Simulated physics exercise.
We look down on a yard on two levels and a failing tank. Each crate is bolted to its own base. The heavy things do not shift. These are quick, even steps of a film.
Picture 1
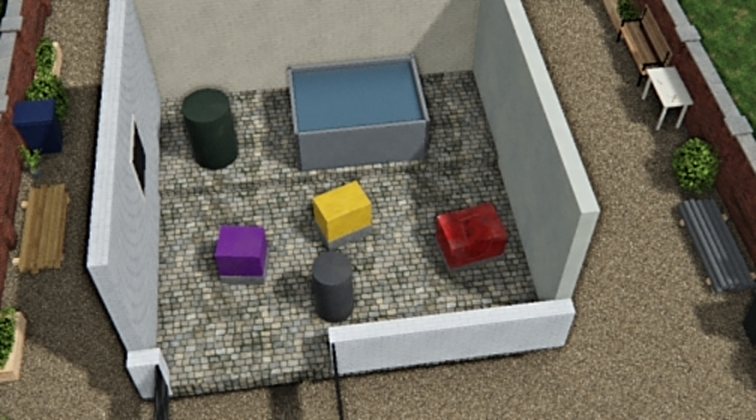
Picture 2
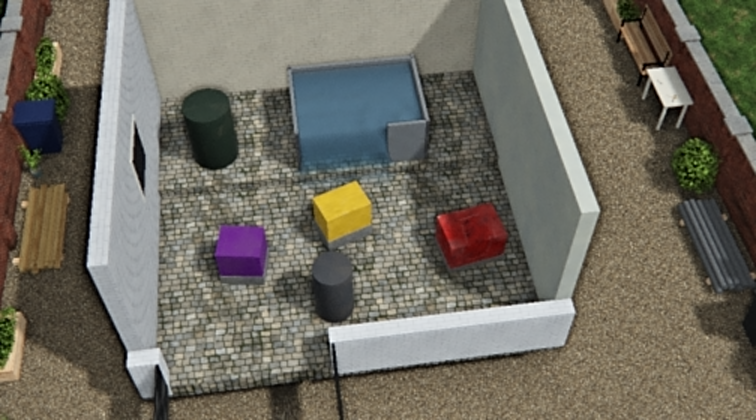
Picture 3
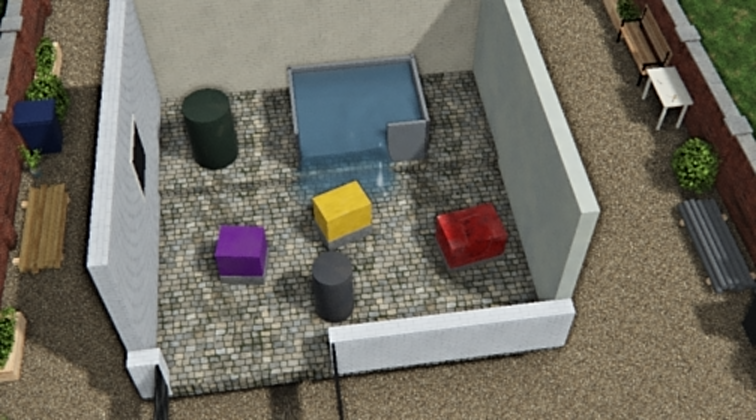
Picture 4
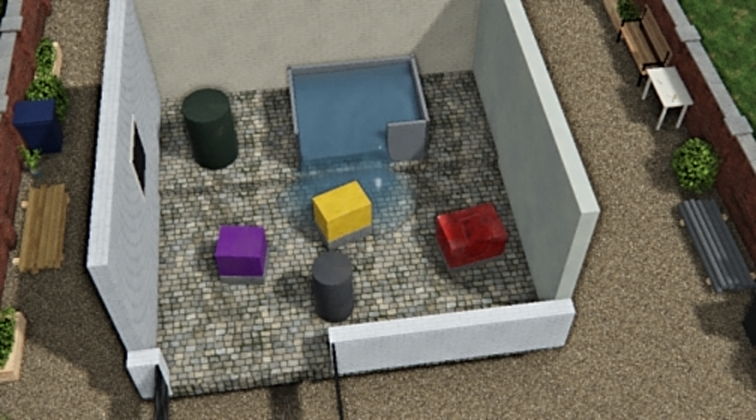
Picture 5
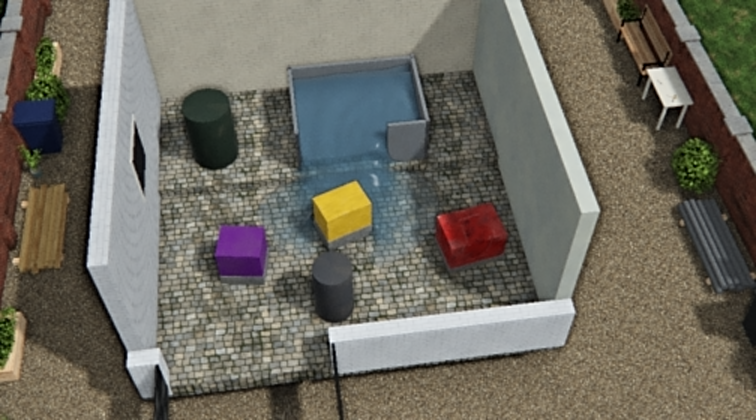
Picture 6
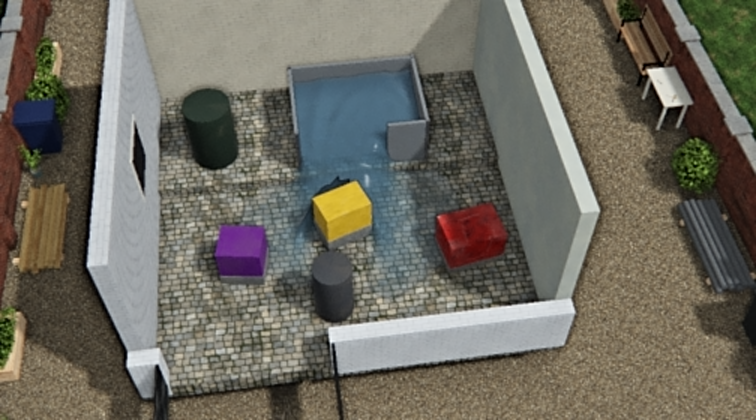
In a walled, paved yard seen from above, a rectangular tank of still water stands against the back wall. Most of its front panel disappears, leaving a gap, and water pours onto the paving. It spreads forward around the yellow block and reaches toward the dark grey cylinder while the tank's level drops.
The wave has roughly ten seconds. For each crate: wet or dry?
One by one: The yellow crate is soaked; the red crate is soaked; the purple crate is soaked.
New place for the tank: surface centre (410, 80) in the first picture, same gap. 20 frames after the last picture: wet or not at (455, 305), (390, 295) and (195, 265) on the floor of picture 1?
One after the other: Under water, under water, covered.
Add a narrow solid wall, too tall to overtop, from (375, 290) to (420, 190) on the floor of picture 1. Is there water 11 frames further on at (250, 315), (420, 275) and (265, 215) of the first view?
One after the other: Covered, no water, awash.
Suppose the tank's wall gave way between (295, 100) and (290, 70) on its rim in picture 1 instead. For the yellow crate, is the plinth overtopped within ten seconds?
Then: Yellow crate stays dry.
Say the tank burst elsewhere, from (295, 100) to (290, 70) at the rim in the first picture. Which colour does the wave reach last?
It is the red crate.
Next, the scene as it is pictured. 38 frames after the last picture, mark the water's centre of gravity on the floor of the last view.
Around (347, 227).
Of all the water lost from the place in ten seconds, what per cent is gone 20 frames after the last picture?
Some 25 per cent.
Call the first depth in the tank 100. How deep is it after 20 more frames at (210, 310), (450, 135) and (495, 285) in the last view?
In that order: 6, 2 and 10 per cent.
A moment on, water covers 40 % of the floor; the yellow crate water round its plinth, the red crate water round its plinth, the purple crate water round its plinth.
Next, water covers 60 % of the floor; the yellow crate water round its plinth, the red crate water round its plinth, the purple crate water round its plinth.
Then, water covers 80 % of the floor; the yellow crate water round its plinth, the red crate water round its plinth, the purple crate water round its plinth.
Later, water covers 85 % of the floor; the yellow crate water round its plinth, the red crate water round its plinth, the purple crate water round its plinth.
In the end, water covers 80 % of the floor; the yellow crate was topped, the red crate was topped, the purple crate was topped.
